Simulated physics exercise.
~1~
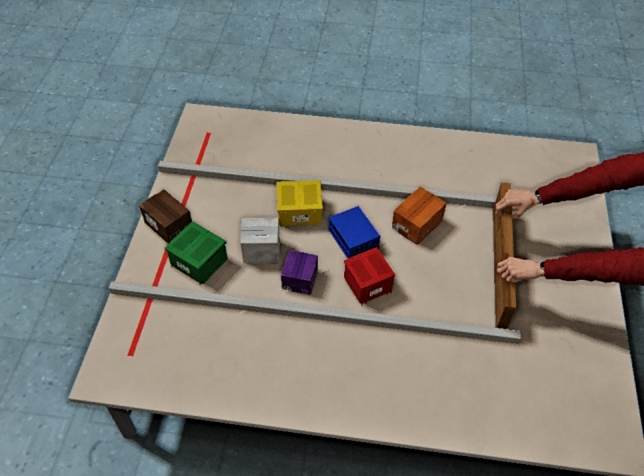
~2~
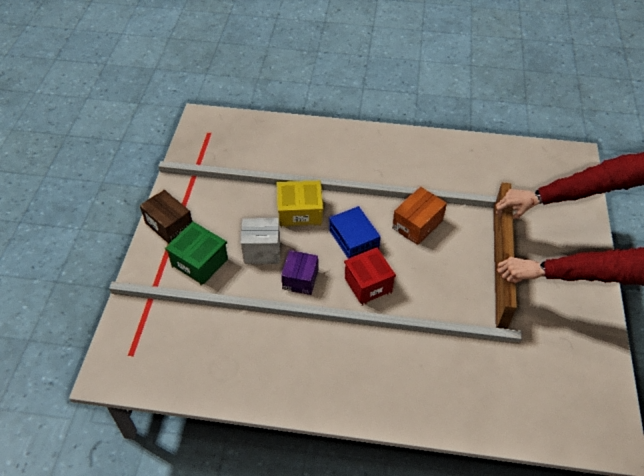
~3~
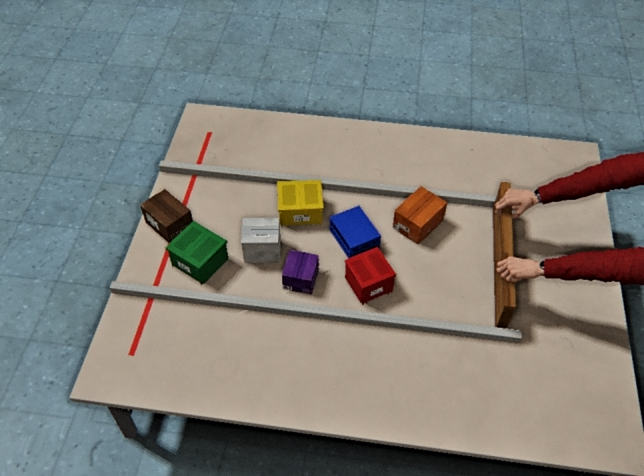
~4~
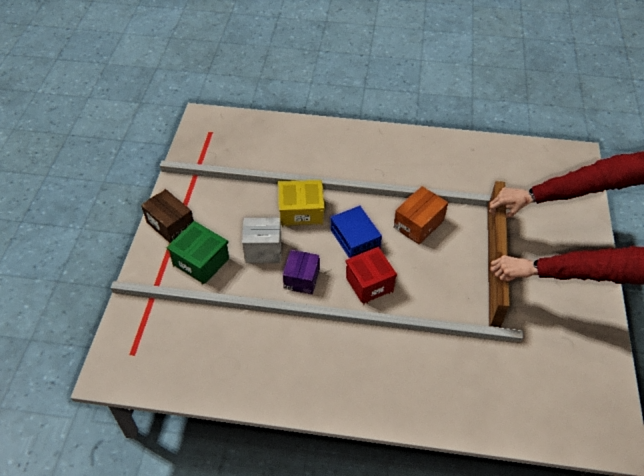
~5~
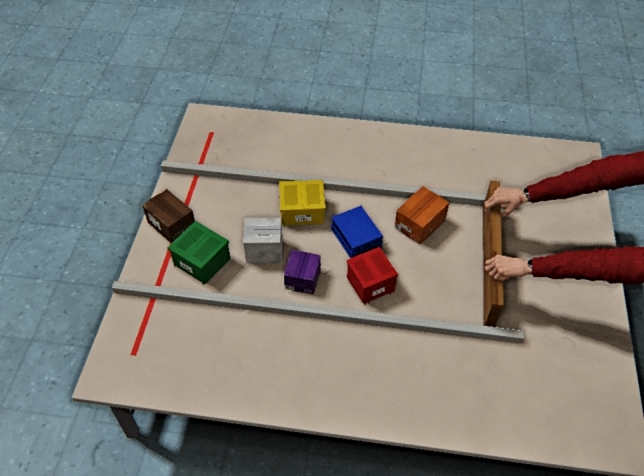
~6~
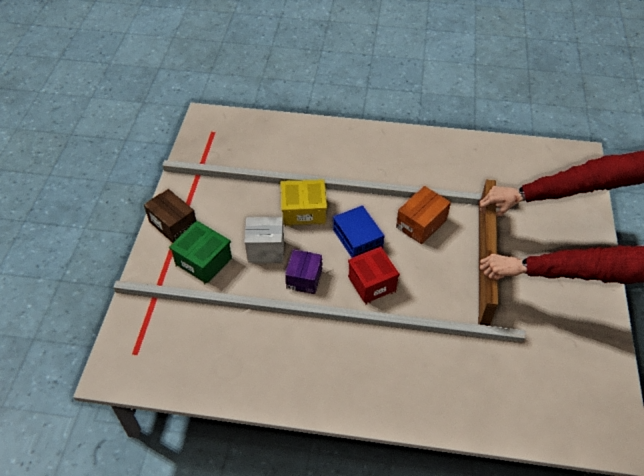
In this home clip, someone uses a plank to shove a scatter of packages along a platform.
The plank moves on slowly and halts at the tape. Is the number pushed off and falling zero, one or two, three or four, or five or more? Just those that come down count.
More than four drop off.
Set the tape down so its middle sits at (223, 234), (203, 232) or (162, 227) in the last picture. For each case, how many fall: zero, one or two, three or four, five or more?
One to two; 1 or 2; five or more.
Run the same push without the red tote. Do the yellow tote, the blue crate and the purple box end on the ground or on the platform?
I'd say the yellow tote heads down, the blue crate stays up there and the purple box stays up there.
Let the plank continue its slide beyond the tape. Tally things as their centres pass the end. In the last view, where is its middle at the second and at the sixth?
(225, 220), then (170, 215).
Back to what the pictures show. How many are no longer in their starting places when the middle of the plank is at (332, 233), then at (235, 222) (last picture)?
Answer - first 6, then 8.
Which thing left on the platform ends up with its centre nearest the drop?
Foremost, the blue crate.
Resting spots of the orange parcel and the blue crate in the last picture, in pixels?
Going in order: First (176, 180), then (154, 213).
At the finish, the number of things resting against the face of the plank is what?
3 are in contact with it.
Soon after, none off yet; brown parcel at rest near (171, 216); green tote at rest near (202, 253); white parcel at rest near (265, 240).
Then, none off yet; brown parcel at rest near (171, 216); green tote moved a little near (196, 255); white parcel moved about its own width near (241, 244).
Further on, none off yet; brown parcel moved a little near (155, 207); green tote moved about its own width near (134, 248); white parcel moved well along near (173, 232).
By the end, the number that fall off is five or more; fallen, purple box, yellow tote, white parcel, green tote and brown parcel.
